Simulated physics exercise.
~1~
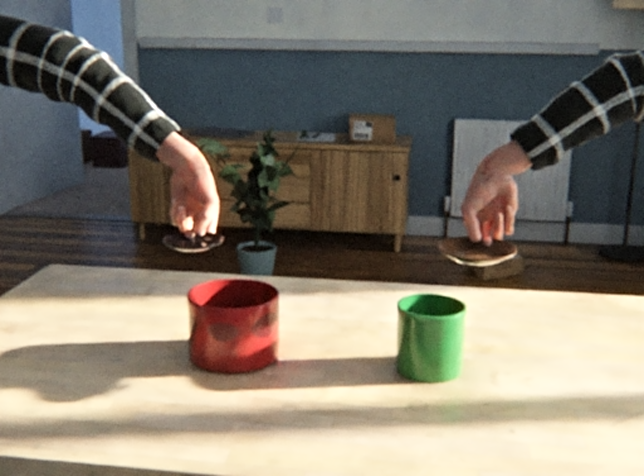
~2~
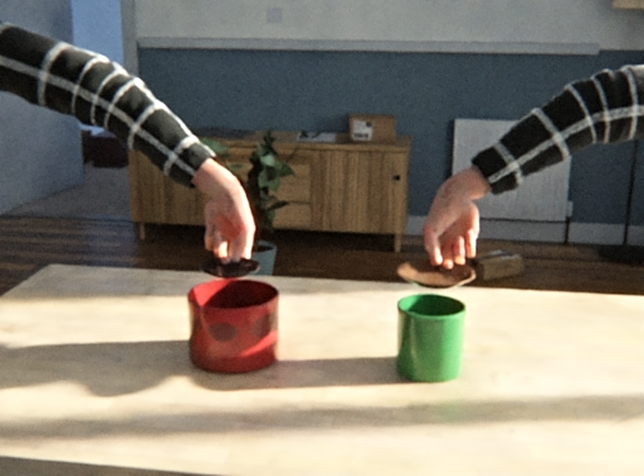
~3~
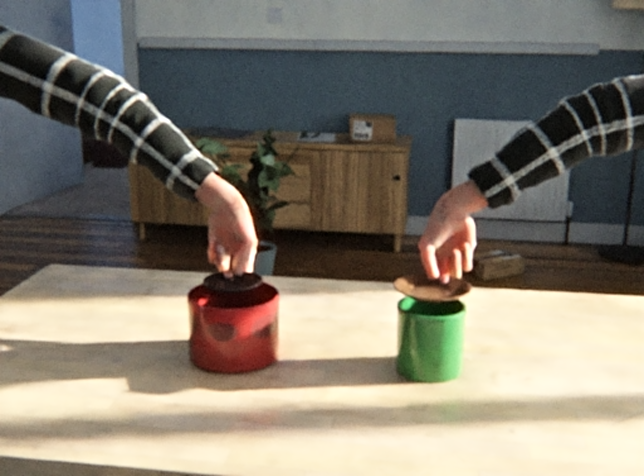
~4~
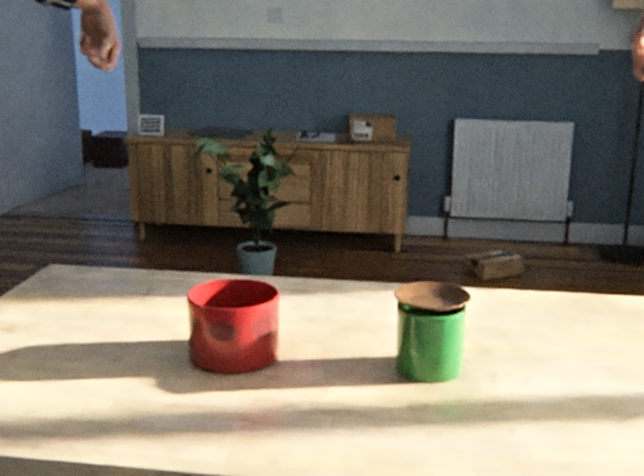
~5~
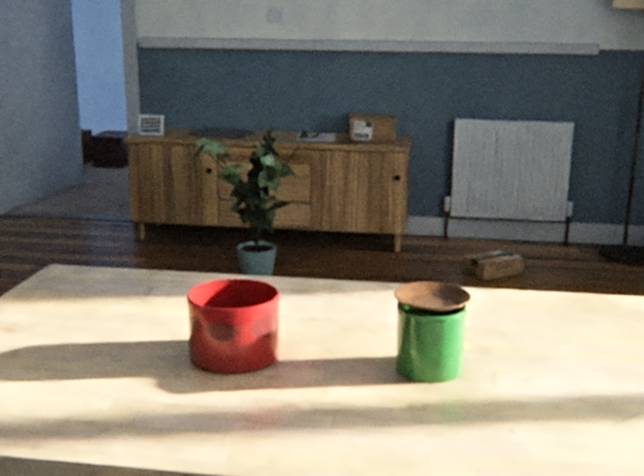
The released black saucer drops inside the red container, while the brown plate covers the green one.
